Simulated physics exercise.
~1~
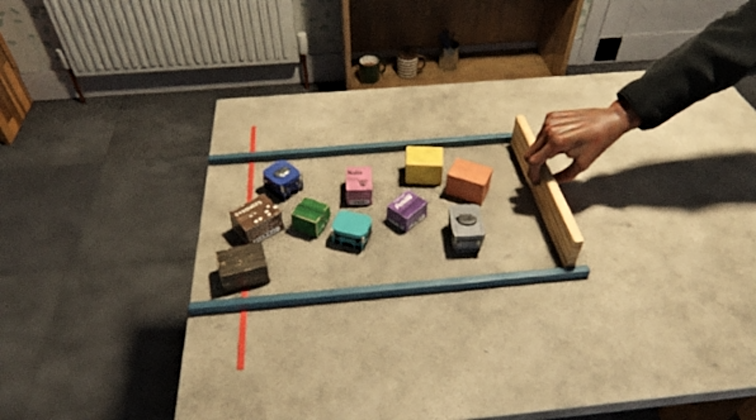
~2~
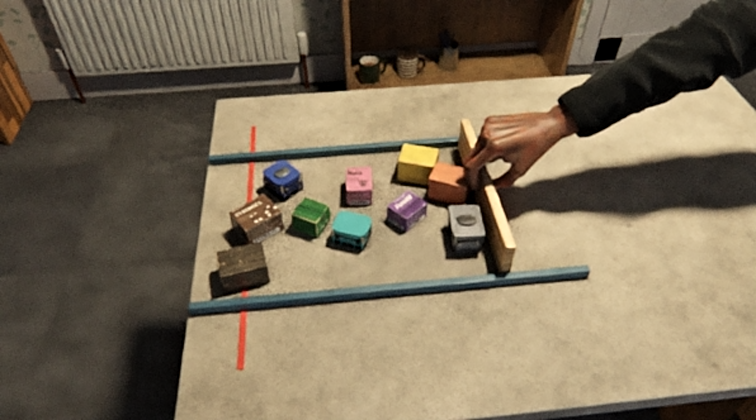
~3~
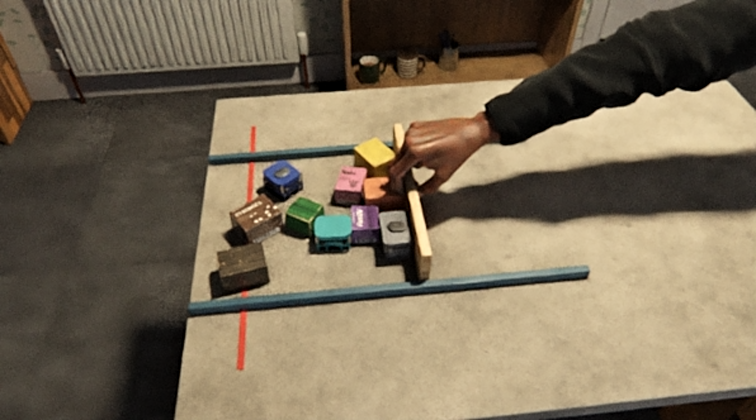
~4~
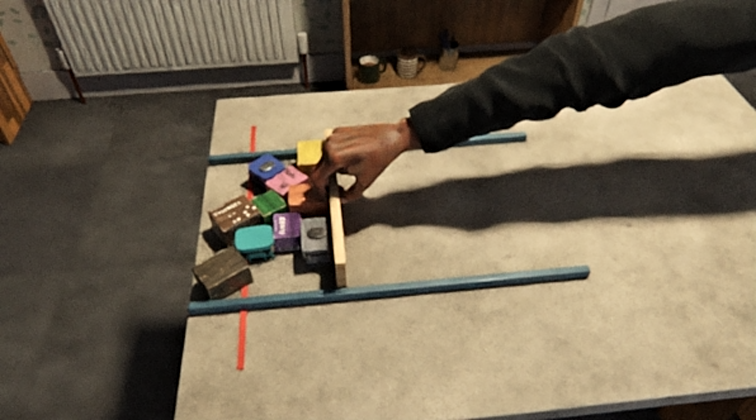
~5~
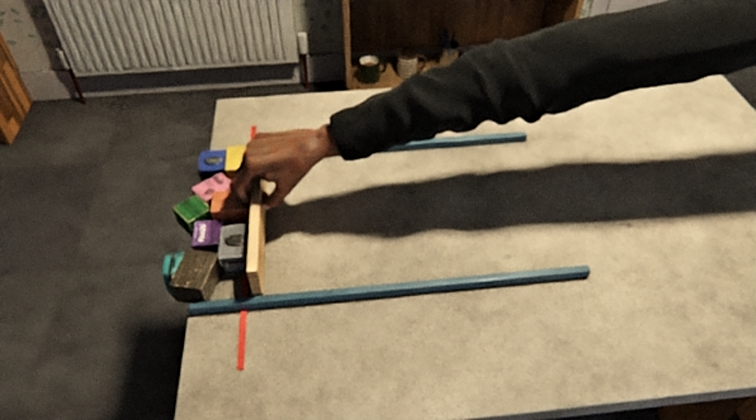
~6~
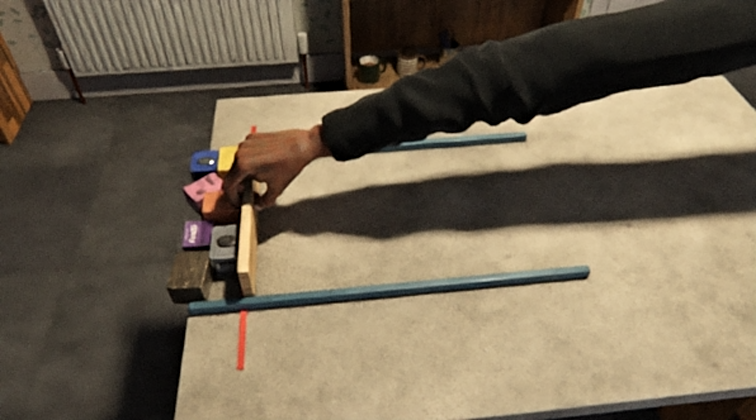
Hand pushing a wooden board leftward along a tabletop channel, bunching colourful little boxes together and shoving some off the table's end.
